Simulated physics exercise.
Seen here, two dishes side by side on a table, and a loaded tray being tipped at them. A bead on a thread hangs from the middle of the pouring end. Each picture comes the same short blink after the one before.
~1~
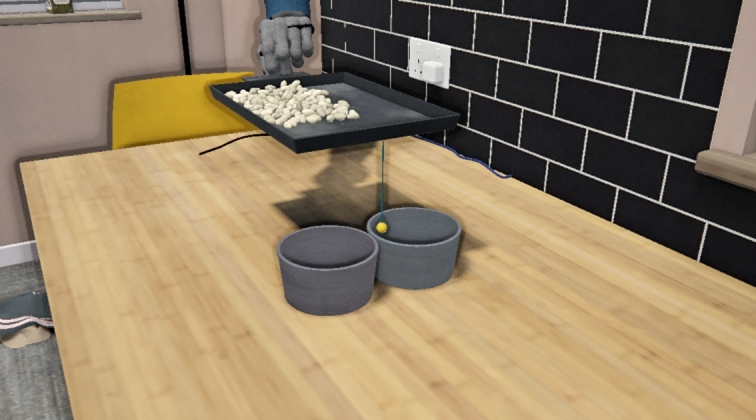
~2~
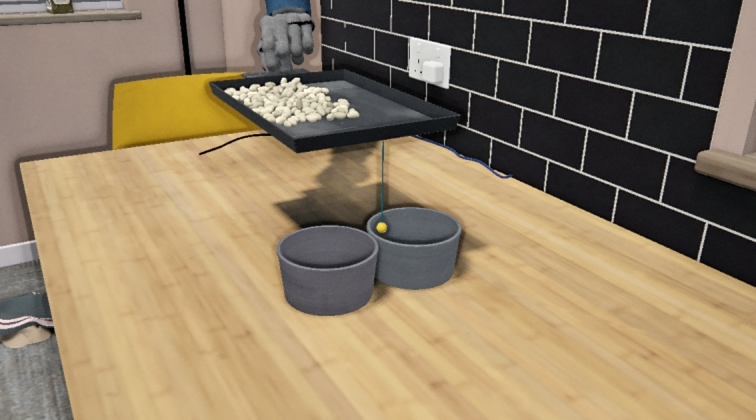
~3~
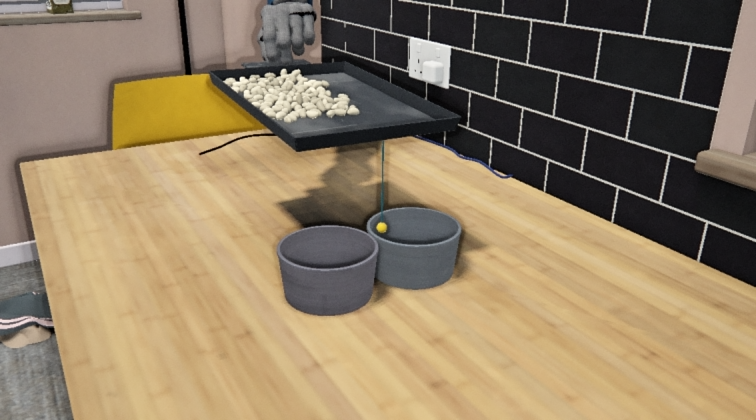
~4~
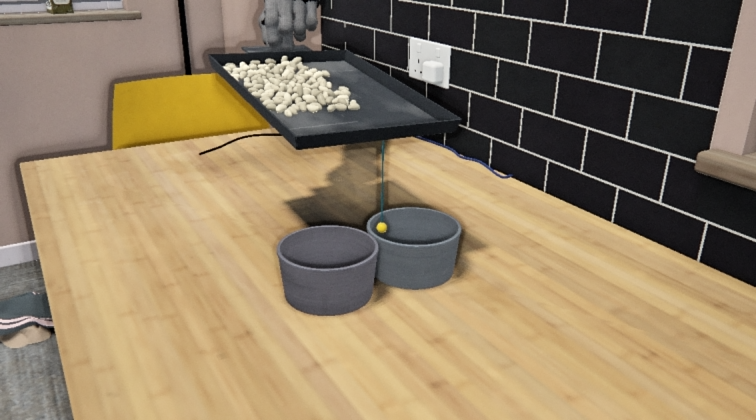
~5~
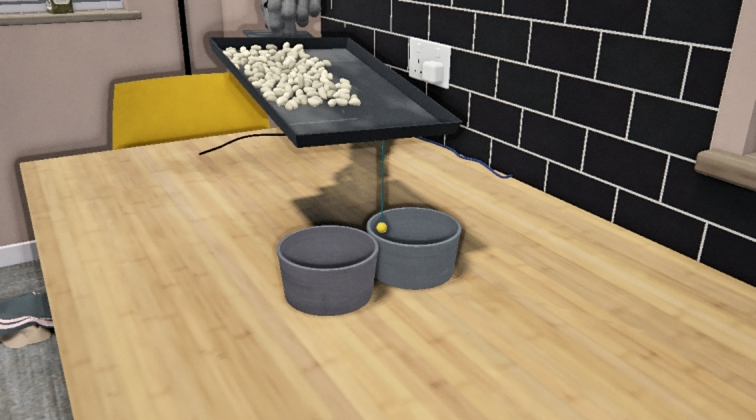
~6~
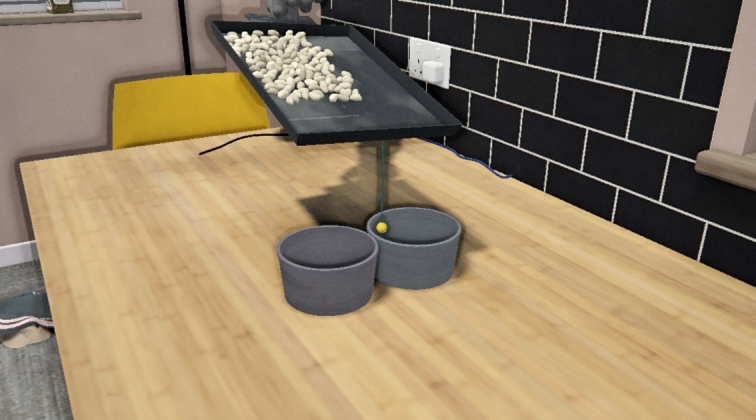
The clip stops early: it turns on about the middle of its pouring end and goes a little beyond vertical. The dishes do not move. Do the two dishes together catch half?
Caught overall: Under half.
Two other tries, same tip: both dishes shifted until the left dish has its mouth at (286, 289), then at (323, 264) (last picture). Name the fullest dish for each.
At the first place the right-hand dish, at the second the right dish.
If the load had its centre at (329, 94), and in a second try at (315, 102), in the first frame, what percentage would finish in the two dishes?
First some 40, then 30 per cent.
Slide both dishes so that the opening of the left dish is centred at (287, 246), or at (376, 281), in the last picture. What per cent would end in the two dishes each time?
The first gives 0 %, the second 60 %.
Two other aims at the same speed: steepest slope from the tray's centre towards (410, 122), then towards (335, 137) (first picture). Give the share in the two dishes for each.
Roughly 70 per cent, and 50 per cent.
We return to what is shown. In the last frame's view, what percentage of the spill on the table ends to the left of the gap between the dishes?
Some 0 per cent.
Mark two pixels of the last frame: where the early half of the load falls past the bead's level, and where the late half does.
Early half (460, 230), late half (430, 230).
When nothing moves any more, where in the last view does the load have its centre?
Close to (450, 294).
Soon after the last picture, tray tipped steeply; about two thirds on the tray; a small part outside both; about a quarter in the air.
A little later, tray tipped past a quarter turn; about a third on the tray; a small part in the right dish; about half outside both; a small part in the air.
Later still, tray tipped past a quarter turn; about a quarter in the right dish; most outside both.
At rest, tray tipped past a quarter turn; none in the left dish; about a quarter in the right dish; most outside both.
